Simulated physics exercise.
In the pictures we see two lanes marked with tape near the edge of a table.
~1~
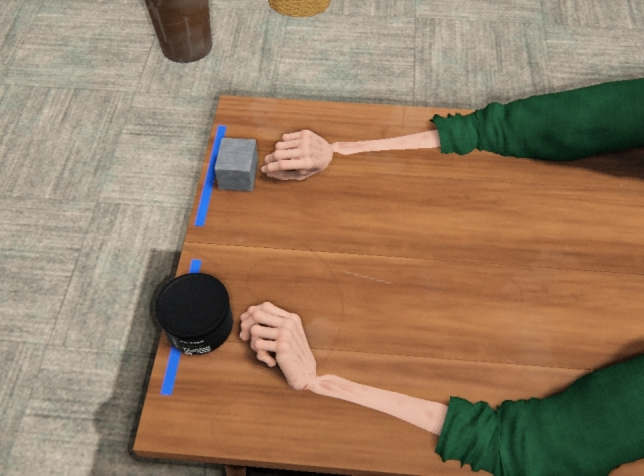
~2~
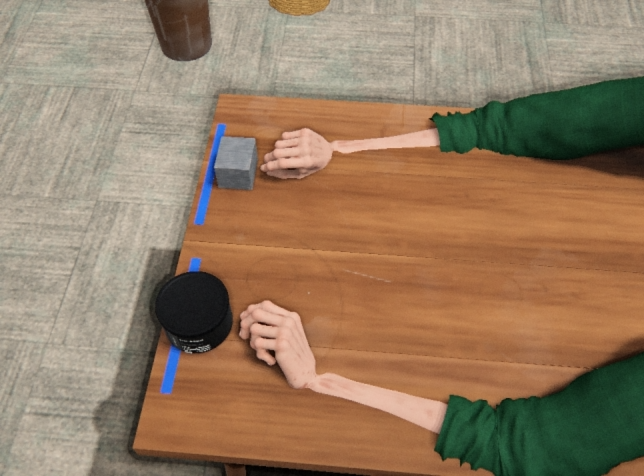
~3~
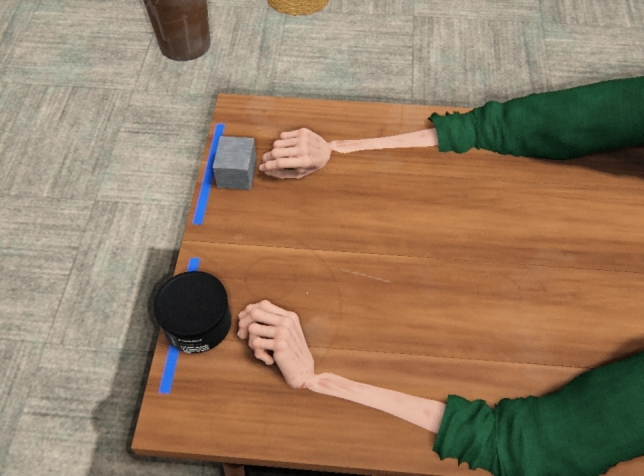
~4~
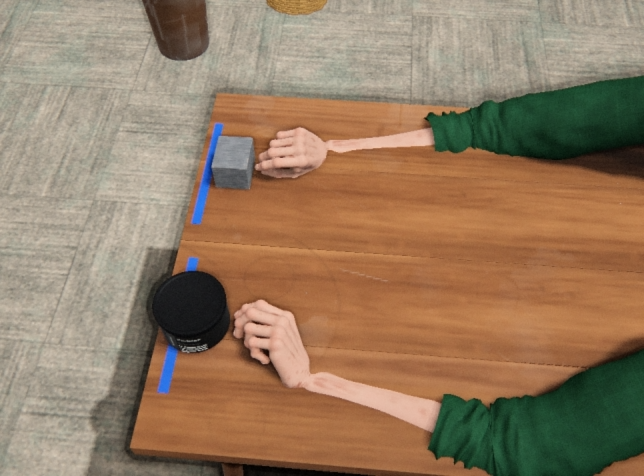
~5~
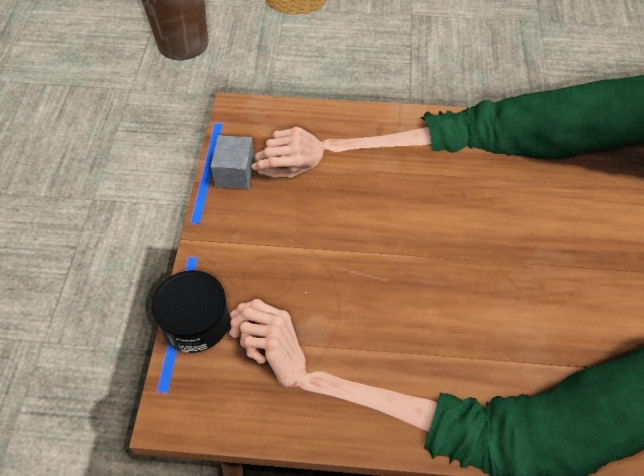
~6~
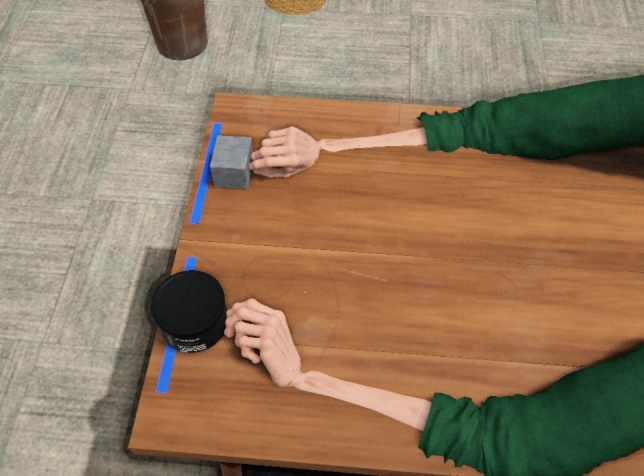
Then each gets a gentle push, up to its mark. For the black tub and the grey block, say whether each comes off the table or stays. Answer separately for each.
Black tub: Comes off; grey block: Comes off.
Then, 1.14 s on from there, black tub turned 40° from its first pose near (120, 320); grey block turned 73° from its first pose near (174, 177).
Then, 1.38 s on from there, black tub on its way down near (127, 408); grey block on its way down near (186, 304).
Then, 1.58 s on from there, black tub at the bottom near (176, 438); grey block at the bottom near (133, 319).
In the end, the black tub falls off the table; the grey block falls off the table.
